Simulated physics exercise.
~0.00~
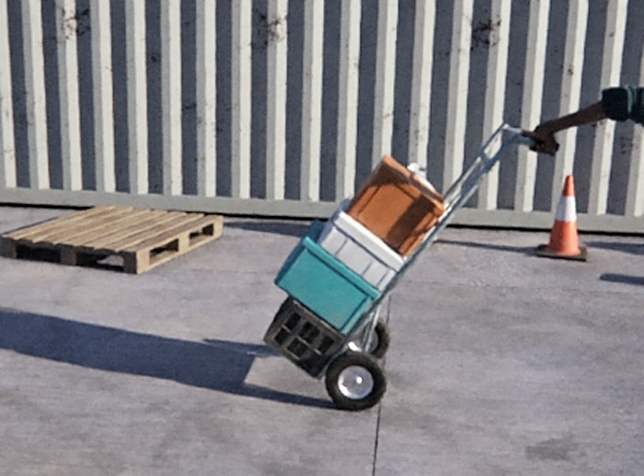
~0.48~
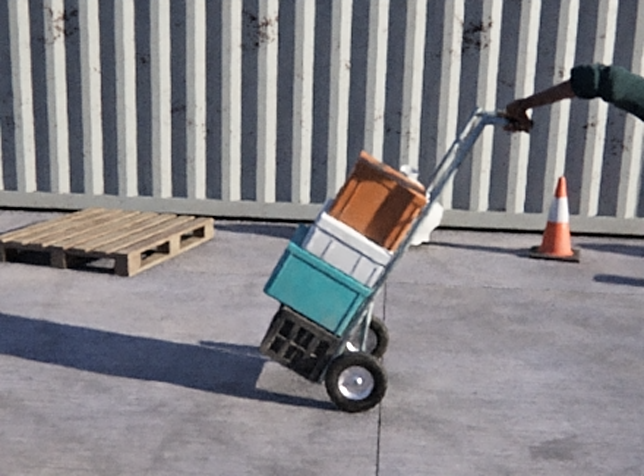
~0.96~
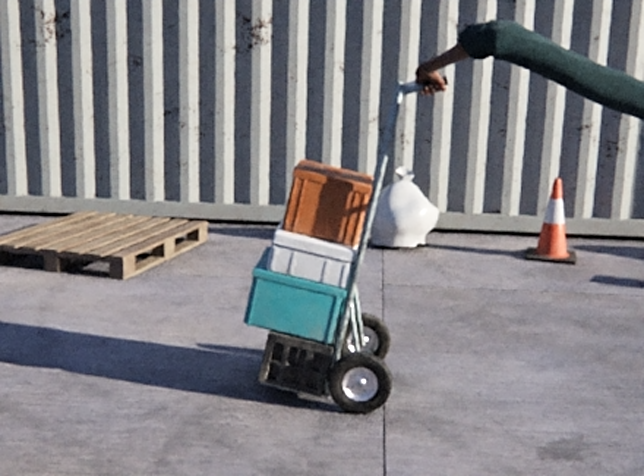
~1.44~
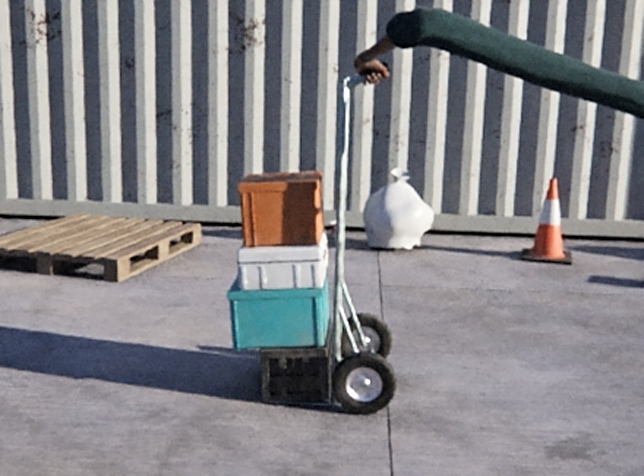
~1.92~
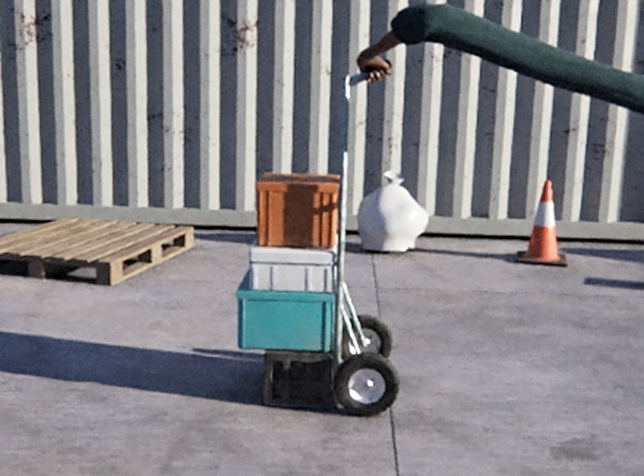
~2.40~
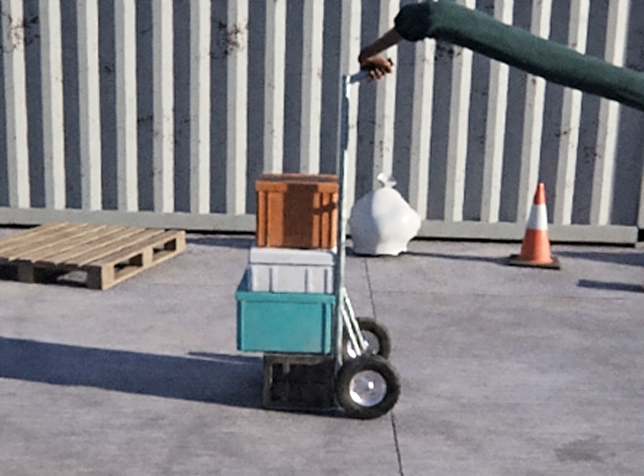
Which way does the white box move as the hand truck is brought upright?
The white box moves to the left as the hand truck swings upright.
A hand truck stacked with a black crate, a turquoise tote, a white box and an orange tote swings upright to the left as a green-sleeved arm holds its handle. The load shifts left, settles back slightly, and stays stacked beside the standing frame.
